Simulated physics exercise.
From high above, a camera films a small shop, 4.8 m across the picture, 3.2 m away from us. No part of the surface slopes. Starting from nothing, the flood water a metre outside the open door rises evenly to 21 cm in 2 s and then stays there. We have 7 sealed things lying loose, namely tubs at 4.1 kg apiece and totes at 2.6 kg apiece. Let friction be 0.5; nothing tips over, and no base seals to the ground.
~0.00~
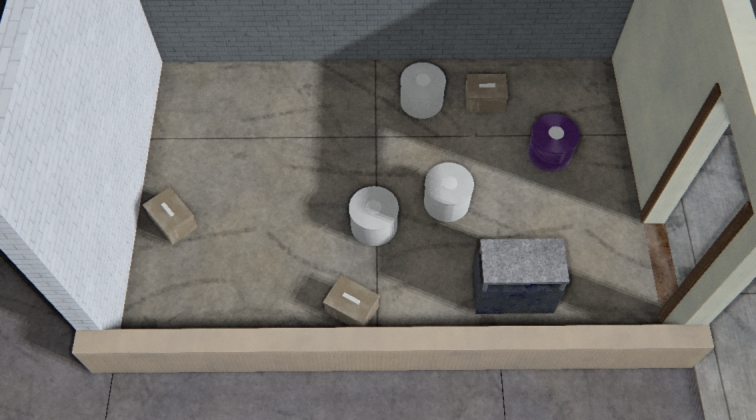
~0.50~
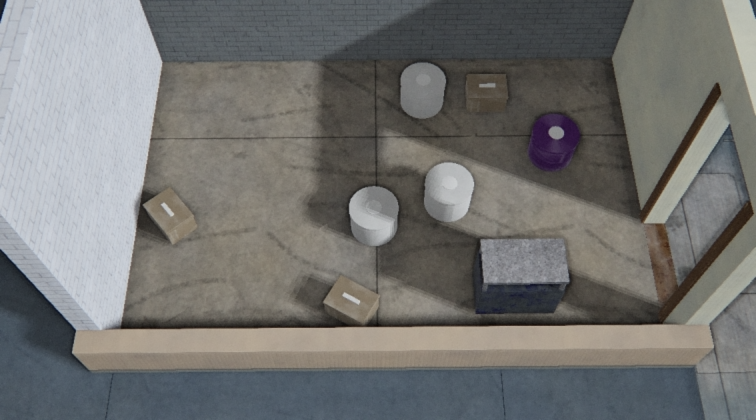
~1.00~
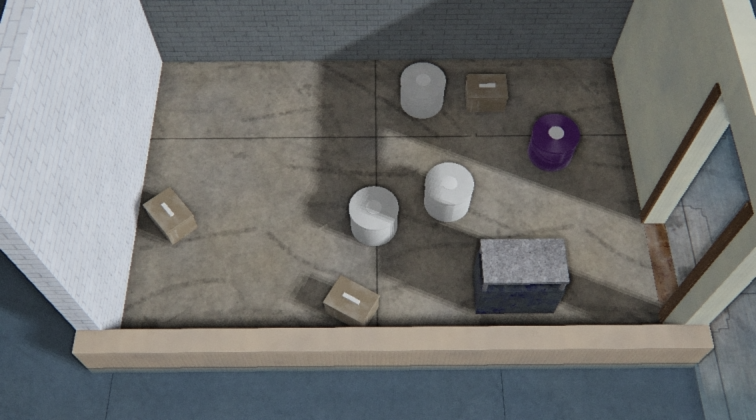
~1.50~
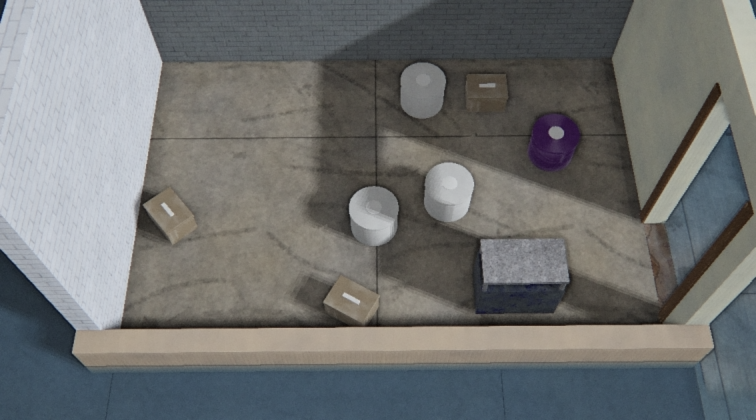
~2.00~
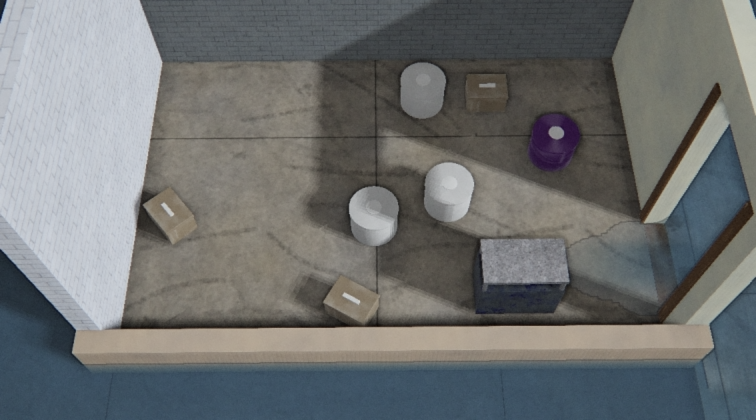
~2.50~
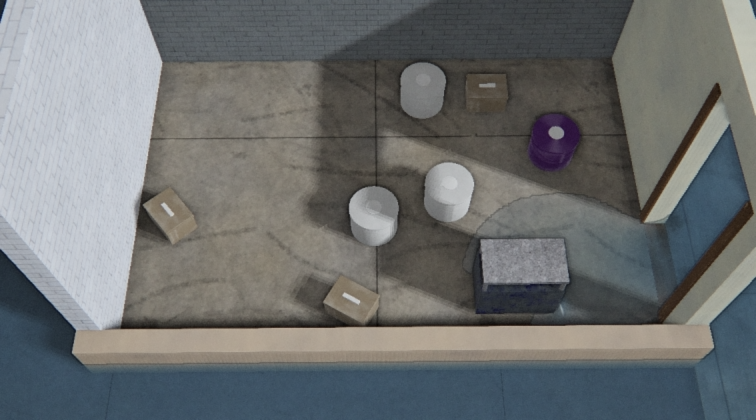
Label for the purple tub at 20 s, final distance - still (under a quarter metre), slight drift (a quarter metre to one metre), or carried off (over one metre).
Slight drift.
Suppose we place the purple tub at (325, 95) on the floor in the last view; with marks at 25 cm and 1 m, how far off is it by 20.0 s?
Answer: It covers a big distance.
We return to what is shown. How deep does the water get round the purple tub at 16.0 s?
Near 7 cm deep.
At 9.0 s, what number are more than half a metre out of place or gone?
By my reckoning, 5.
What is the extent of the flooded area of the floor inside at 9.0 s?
Wet area: Approx. 15 m2.
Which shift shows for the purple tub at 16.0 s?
Roughly 30 centimetres by that point.
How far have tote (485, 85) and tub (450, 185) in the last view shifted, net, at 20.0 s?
Shifts: 30 cm / 140 cm.
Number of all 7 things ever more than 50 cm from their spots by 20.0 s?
Counting them up, I find 7.
After 4.0 s the purple tub is near (554, 127), 0.1 m from its start, aground; 1 afloat.
After 9.0 s the purple tub is near (555, 99), 0.4 m from its start, afloat; 7 afloat.
After 16.0 s the purple tub is near (570, 153), 0.3 m from its start, afloat; 7 afloat.
After 20.0 s the purple tub is near (539, 100), 0.4 m from its start, afloat; 7 afloat.
